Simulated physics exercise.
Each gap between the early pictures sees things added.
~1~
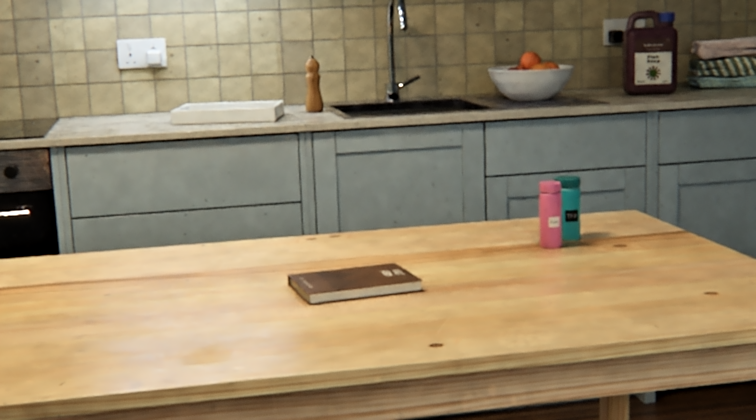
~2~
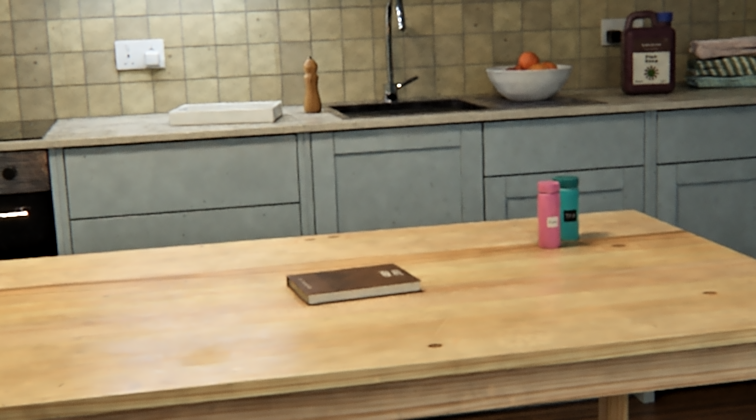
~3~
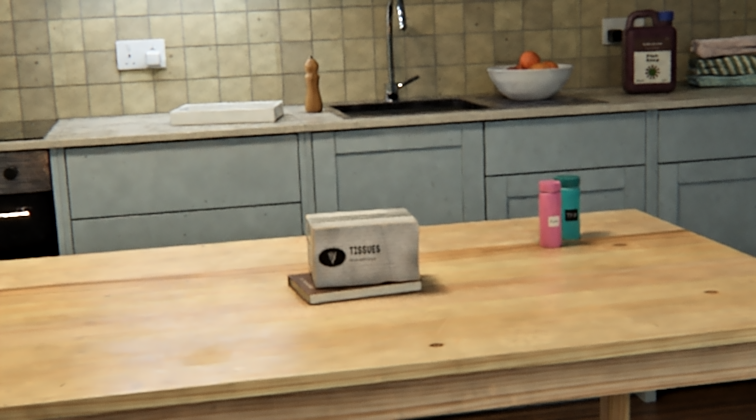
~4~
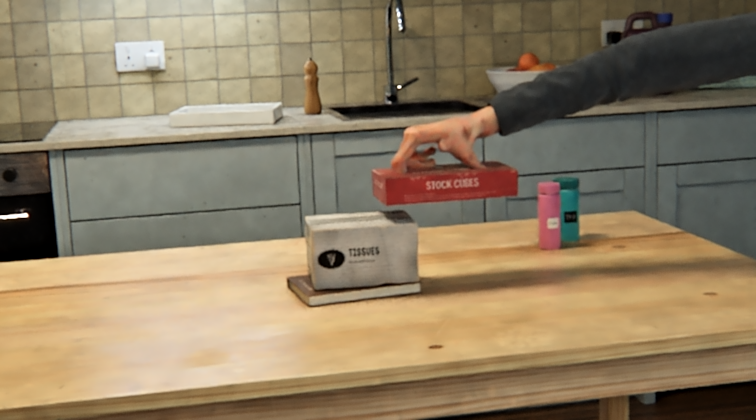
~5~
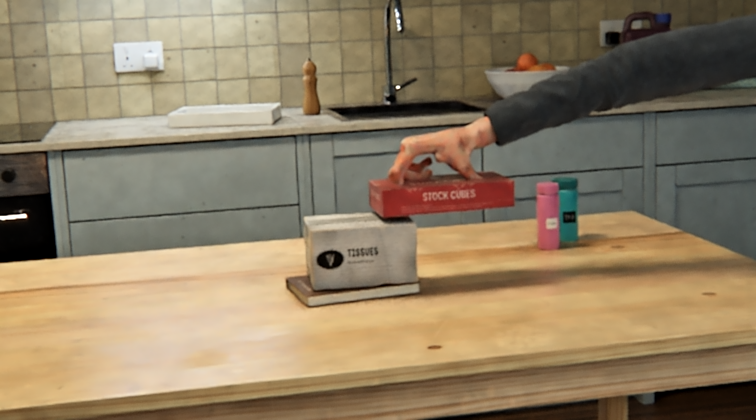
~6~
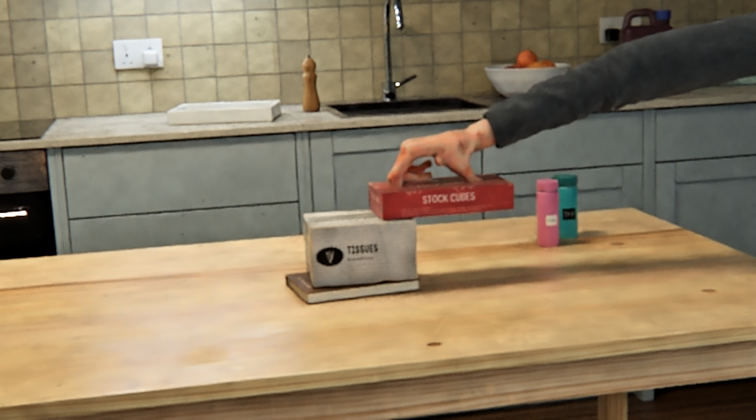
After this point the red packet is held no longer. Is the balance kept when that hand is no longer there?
No, the balance is lost.
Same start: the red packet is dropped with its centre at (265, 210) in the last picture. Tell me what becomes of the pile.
Next, the heap comes down.
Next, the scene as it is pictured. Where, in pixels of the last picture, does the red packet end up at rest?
It ends near (459, 228).
Then, 0.30 s past the last view, red packet now fallen.
Then, 1.50 s past the last view, nothing new.
Finally, fallen, red packet; the other 4 still in place. Final places as the last picture's camera would see them, red packet near (459, 228). The pile gives way.
